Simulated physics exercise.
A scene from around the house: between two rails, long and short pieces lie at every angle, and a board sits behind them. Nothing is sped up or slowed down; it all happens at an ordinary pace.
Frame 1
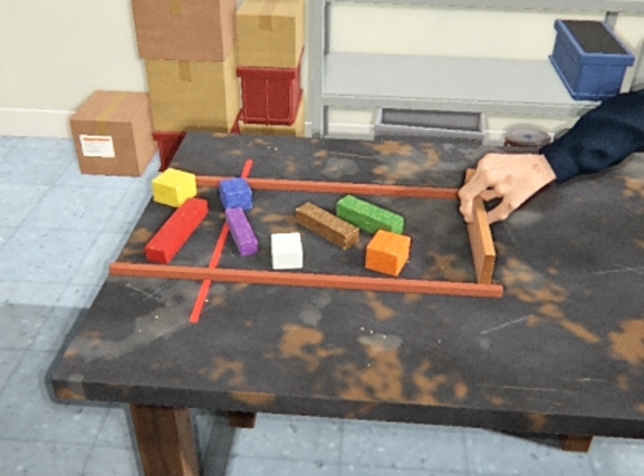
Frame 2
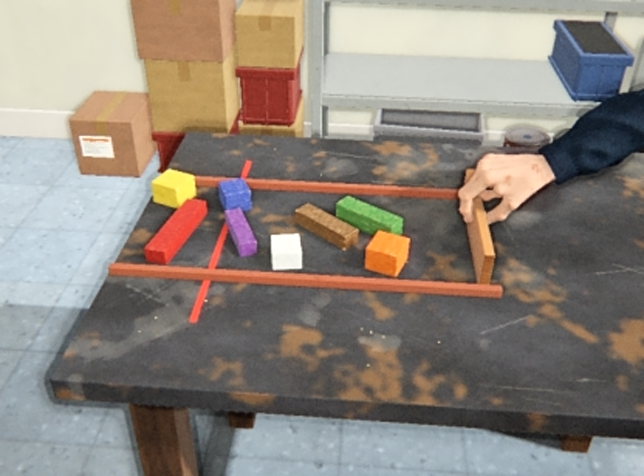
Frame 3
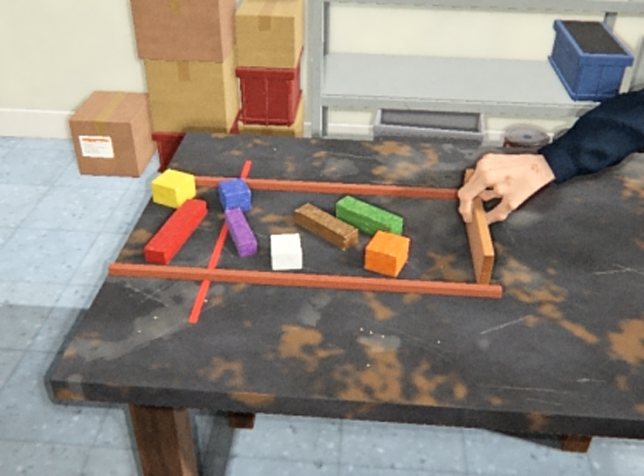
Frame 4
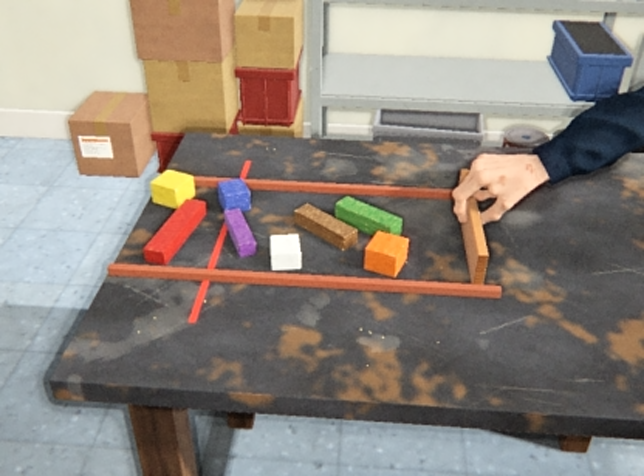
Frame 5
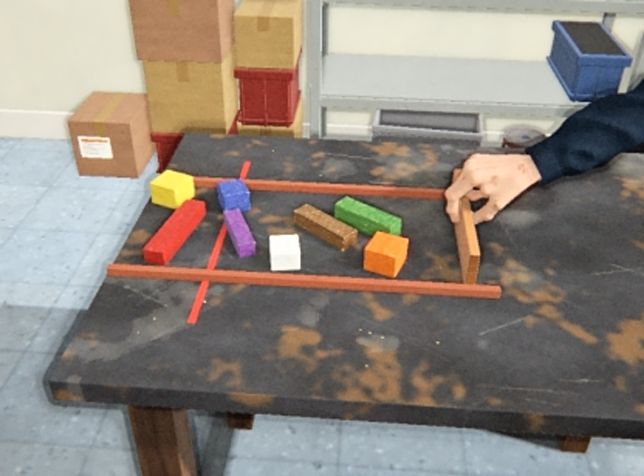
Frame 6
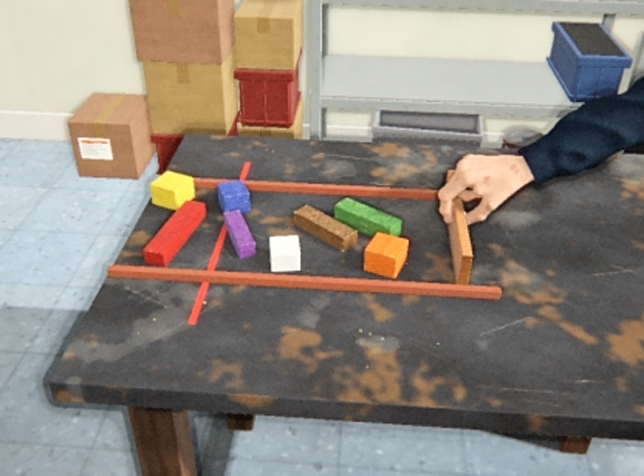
On a dark, worn tabletop in a storage room, seen from above and in front, two reddish rails run left to right across a thin red tape line. Between them lie yellow, red, blue, purple, white, brown, green and orange blocks and bars, with an upright wooden board at right. A dark-sleeved hand grips the board, slides it slightly left, and the pieces barely move.
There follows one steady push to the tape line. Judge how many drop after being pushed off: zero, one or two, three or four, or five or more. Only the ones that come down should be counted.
The count that comes down will most likely be nil.
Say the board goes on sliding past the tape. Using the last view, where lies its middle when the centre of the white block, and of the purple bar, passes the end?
For the white block, about (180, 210); for the purple bar, about (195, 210).
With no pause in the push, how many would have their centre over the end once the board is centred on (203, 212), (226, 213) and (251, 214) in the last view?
The numbers past the end are 1, 0 and 0.
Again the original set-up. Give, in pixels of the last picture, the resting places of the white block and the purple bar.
White block: (167, 249); purple bar: (158, 233).
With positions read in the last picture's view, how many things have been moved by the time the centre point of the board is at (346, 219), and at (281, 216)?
Note: First position 3; second position 5.
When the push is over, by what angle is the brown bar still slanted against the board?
About 30° out of line.
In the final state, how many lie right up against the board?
The number is 3.
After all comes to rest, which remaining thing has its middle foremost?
It's the red bar that ends up nearest.
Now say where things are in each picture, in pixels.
In the first picture, yellow block (174, 188); red bar (178, 229); blue block (235, 195); board (477, 224); tape (226, 227).
In the second picture, red bar (177, 230); purple bar (240, 232).
In the third picture, blue block (235, 196); board (476, 224).
In the fourth picture, yellow block (173, 189); white block (285, 252).
In the fifth picture, red bar (176, 231); orange block (386, 254).
In the sixth picture, yellow block (172, 191); red bar (176, 232); blue block (234, 198); board (457, 225); tape (224, 229).
Early on, none off yet; yellow block at rest near (172, 191); red bar at rest near (176, 232); blue block at rest near (234, 198).
Finally, the number that fall off is zero.
